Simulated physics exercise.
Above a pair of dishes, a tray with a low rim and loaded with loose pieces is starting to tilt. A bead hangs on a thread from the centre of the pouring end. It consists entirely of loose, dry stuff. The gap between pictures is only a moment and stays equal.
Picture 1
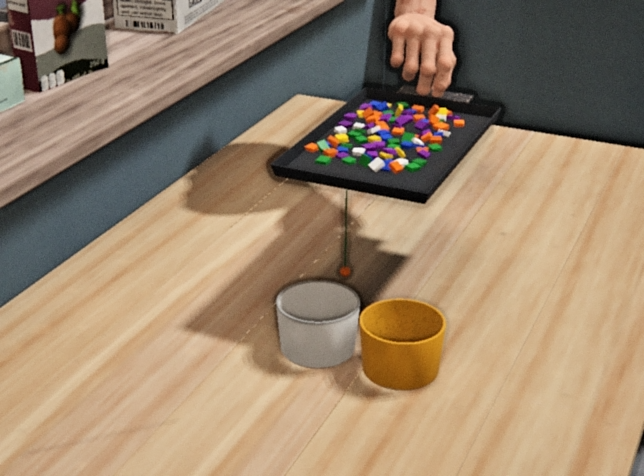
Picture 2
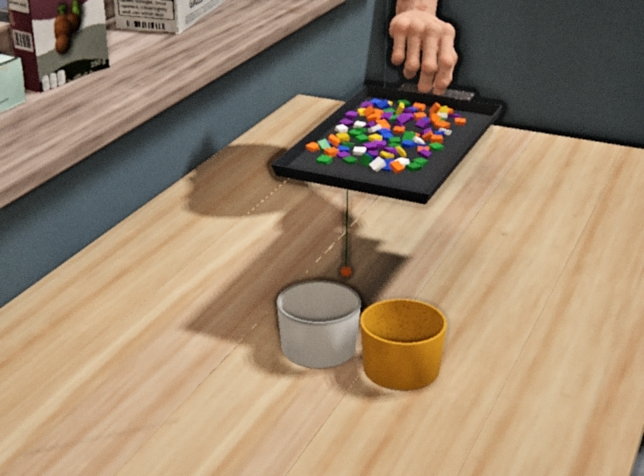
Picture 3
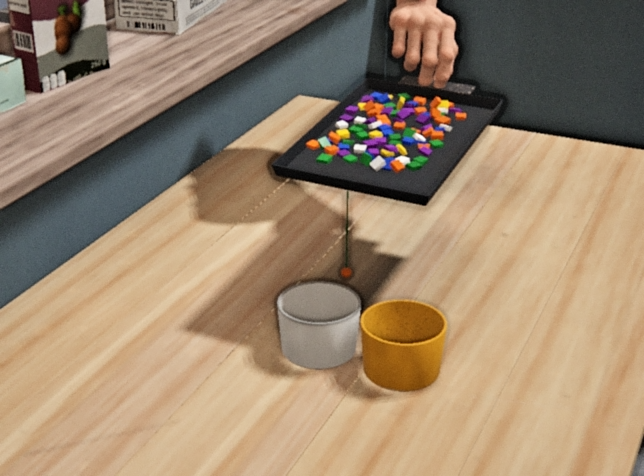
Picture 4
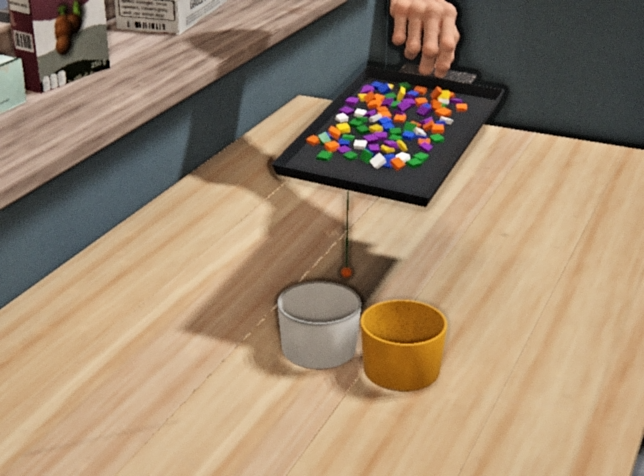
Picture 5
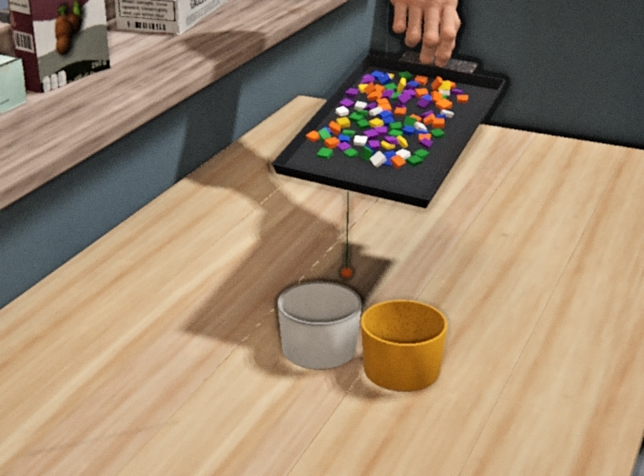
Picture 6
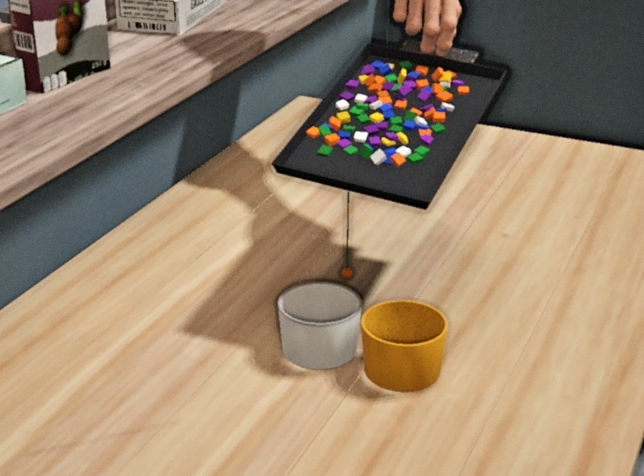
Above two dishes on a wooden table, a hand slowly raising the far end of a black tray of colourful loose pieces.
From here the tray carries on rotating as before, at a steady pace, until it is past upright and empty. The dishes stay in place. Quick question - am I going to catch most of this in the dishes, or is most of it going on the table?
You'll catch most of it in the dishes.
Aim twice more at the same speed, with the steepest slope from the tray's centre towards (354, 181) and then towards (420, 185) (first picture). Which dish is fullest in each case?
Result, try one: Dish at left; try two: Dish at right.
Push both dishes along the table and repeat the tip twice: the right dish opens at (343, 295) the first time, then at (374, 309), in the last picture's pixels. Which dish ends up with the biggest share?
Well, first the one further right, then the one further right.
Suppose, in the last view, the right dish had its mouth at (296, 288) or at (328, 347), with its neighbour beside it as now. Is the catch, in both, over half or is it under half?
At place one a lesser share; at place two a lesser share.
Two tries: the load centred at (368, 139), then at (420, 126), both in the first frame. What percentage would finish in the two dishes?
You'd get near 80 percent first and near 80 percent next.
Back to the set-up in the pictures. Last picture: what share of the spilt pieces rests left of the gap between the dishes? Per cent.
Looks like close to 40 per cent of it.
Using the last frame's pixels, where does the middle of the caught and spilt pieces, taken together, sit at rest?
About (392, 359).
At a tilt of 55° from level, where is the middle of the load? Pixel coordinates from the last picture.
In the last view, the load is centred close to (383, 171).
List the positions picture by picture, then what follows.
Corners of the pouring end near (275, 163) and (425, 191), level; middle of the load near (383, 134), mosaic tiles; left dish near (301, 341); right dish near (387, 362); bead on its thread near (345, 271), in the first picture.
Corners of the pouring end near (276, 163) and (426, 192), level; middle of the load near (384, 132), in the second picture.
Corners of the pouring end near (276, 164) and (426, 194), tipped barely, lowest at the right corner; middle of the load near (384, 129), in the third picture.
Corners of the pouring end near (276, 163) and (426, 195), tipped a little, lowest at the right corner; middle of the load near (385, 122), in the fourth picture.
Corners of the pouring end near (277, 162) and (426, 197), tipped a little, lowest at the right corner; middle of the load near (385, 115), in the fifth picture.
Corners of the pouring end near (277, 162) and (426, 199), tipped a little, lowest at the right corner; middle of the load near (385, 109); left dish near (303, 342); right dish near (388, 364), in the sixth picture.
Shortly afterwards, tray tipped steeply; all but a few on the tray; only a few in the air.
Next, tray tipped right over; the bulk on the tray; a little in the right dish; a little outside both; a little in the air.
Some moments later, tray tipped past a quarter turn; near half in the right dish; near a quarter in the left dish; near a quarter outside both.
In the end, tray tipped past a quarter turn; near half in the right dish; near a quarter in the left dish; near a quarter outside both.
